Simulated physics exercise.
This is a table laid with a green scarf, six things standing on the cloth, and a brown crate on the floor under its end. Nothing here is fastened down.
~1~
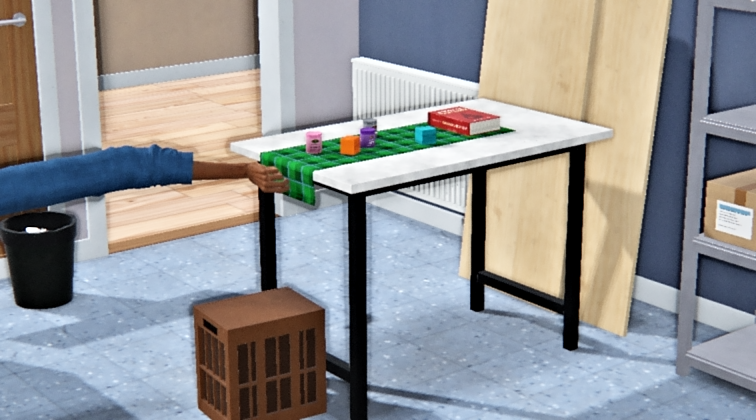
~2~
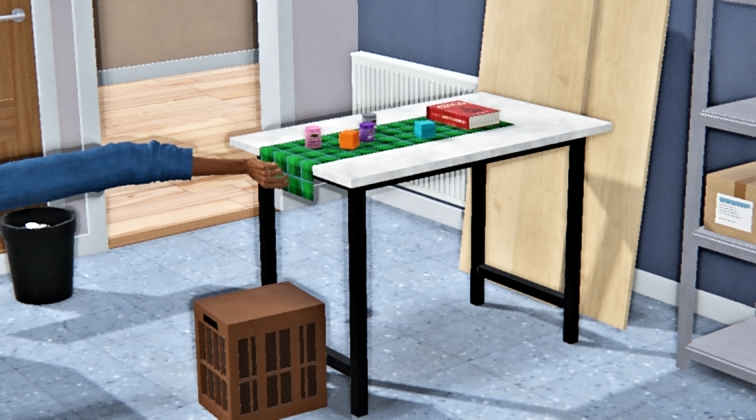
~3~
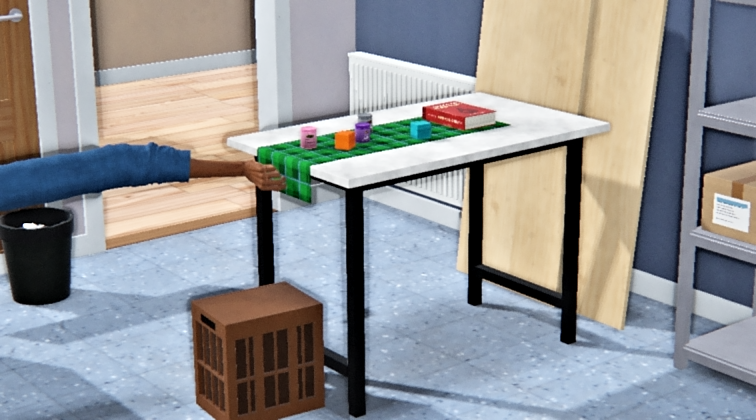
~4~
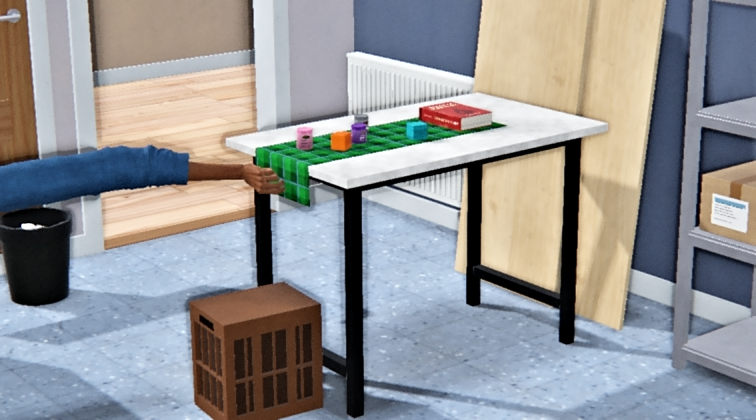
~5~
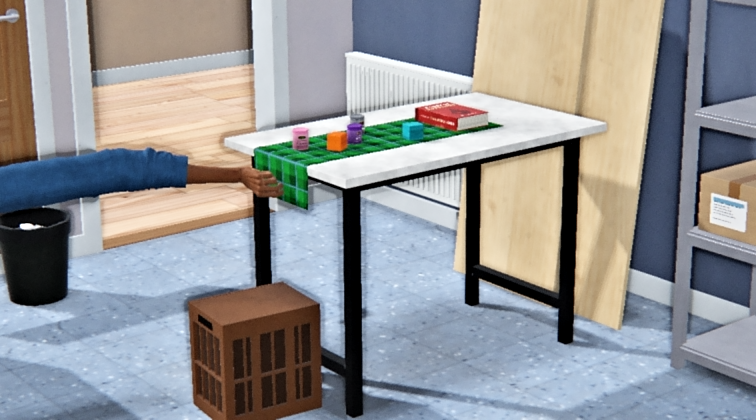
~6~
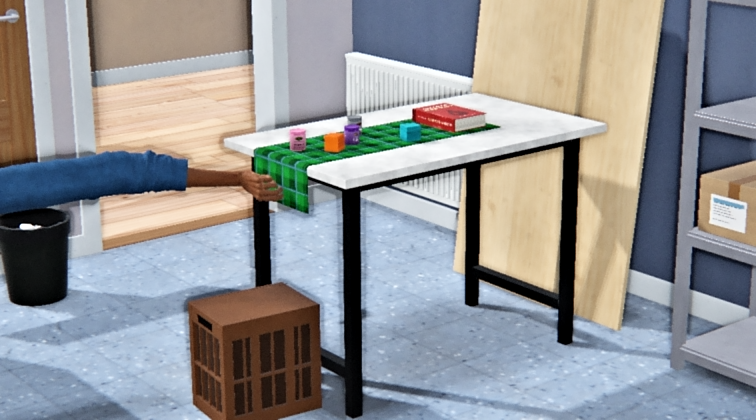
A hand holds the end of a green cloth and draws it slightly left with its objects.
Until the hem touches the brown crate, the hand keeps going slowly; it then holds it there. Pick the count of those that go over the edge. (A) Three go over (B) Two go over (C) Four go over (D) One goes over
Three go over.
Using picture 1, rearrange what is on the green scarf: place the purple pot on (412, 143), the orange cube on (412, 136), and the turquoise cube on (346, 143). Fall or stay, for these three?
Each in turn: The purple pot stays aloft, the orange cube stays aloft, the turquoise cube goes down.
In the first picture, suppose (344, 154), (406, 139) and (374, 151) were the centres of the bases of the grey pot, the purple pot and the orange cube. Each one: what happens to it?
Outcome: Grey pot is gone, purple pot is still in place, orange cube is gone.
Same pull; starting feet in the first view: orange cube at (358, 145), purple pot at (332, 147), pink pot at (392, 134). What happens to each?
In the end the orange cube gets dislodged, while the purple pot gets dislodged and the pink pot rides it out.
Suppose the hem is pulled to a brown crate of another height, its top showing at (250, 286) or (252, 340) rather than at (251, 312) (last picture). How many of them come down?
Count: 2, then 4.
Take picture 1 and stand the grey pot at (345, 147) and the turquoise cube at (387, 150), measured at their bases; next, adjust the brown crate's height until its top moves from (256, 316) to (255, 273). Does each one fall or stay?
As for the grey pot, it stays in place; as for the turquoise cube, it stays in place.
A little later, hem near (281, 233); all still up.
Next, hem near (281, 271); pink pot and orange cube gone.
Later still, hem on the crate; pink pot, orange cube and purple pot gone.
When it is over, hem on the crate; pink pot, orange cube and purple pot gone. It carries off three.
